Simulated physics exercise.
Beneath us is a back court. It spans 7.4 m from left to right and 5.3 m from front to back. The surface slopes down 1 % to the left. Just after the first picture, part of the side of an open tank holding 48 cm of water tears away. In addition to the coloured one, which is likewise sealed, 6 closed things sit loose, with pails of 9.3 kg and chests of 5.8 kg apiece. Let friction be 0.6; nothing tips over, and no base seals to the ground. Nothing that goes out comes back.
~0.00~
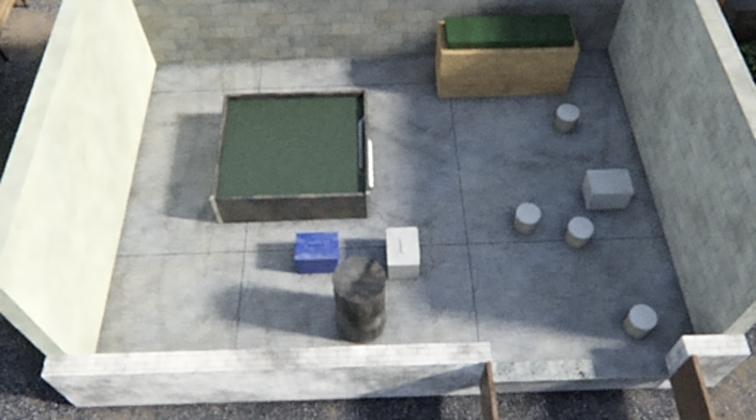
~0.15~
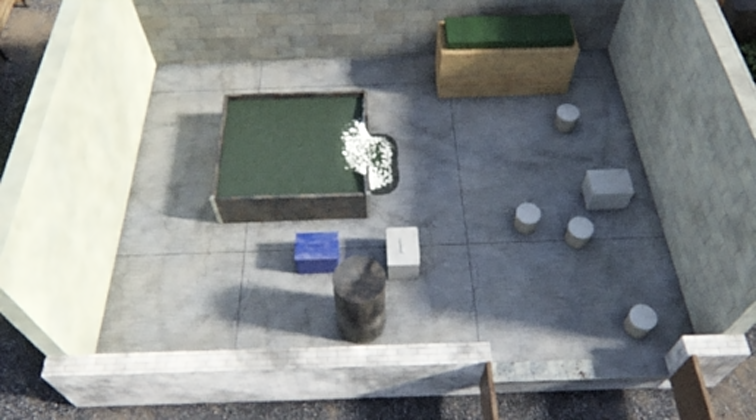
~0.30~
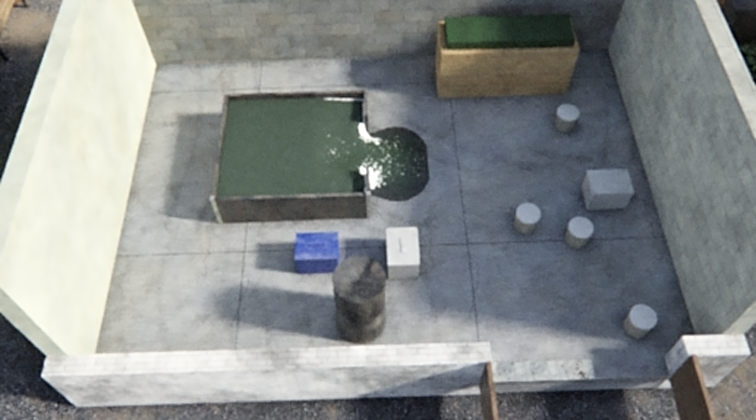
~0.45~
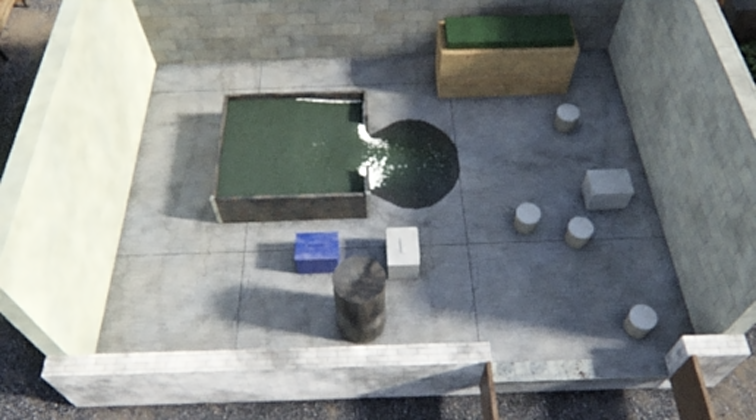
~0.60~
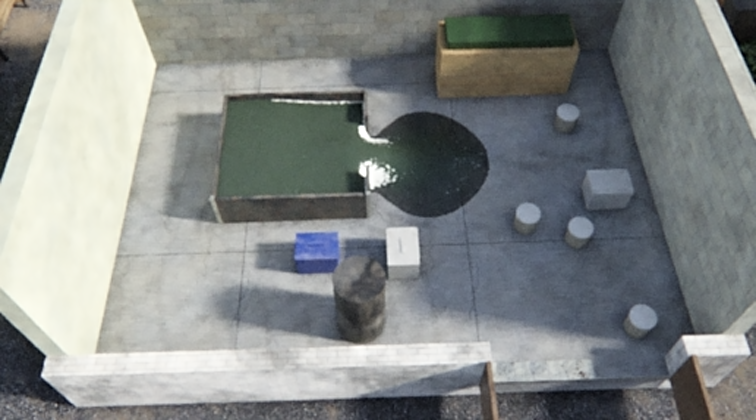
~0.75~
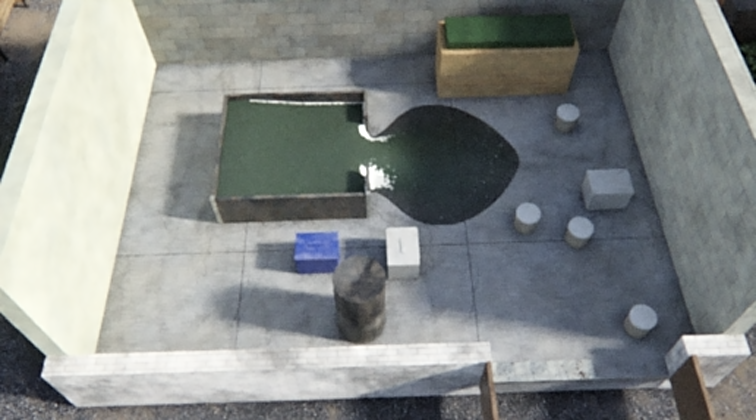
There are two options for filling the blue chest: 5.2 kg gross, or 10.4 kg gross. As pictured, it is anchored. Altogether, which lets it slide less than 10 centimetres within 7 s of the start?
I would say the 5.2 kg option is enough.
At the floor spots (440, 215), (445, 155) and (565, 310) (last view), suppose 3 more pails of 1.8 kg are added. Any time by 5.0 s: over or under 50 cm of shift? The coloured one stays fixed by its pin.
Going through them in turn, the answers are too far, too far and too far.
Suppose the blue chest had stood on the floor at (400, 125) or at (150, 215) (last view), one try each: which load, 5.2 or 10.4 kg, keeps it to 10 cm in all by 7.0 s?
At the first place nothing works, and at the second the small mass does it.
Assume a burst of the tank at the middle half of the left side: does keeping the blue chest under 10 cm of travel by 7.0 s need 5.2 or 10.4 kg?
Then I'd expect neither mass to do.
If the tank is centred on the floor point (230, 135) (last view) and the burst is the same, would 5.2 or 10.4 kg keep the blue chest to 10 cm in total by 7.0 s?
Then, in short, the light one works.
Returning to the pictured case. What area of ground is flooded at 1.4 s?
About 12.0 m2.
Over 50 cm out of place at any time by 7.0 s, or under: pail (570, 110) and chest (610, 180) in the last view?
The first is over the limit, the second over the limit.
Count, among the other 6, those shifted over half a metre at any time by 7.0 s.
That adds up to 2.
After 1.4 s the blue chest would be 0 cm from its start with 5.2 kg and 0 cm from its start with 10.4 kg; 0 cm of water round it then.
After 3.1 s the blue chest would be 0 cm from its start with 5.2 kg and 0 cm from its start with 10.4 kg; 0 cm of water round it then.
After 4.9 s the blue chest would be 0 cm from its start with 5.2 kg and 0 cm from its start with 10.4 kg; 0 cm of water round it then.
After 7.0 s the blue chest would be 0 cm from its start with 5.2 kg and 0 cm from its start with 10.4 kg; 0 cm of water round it then.
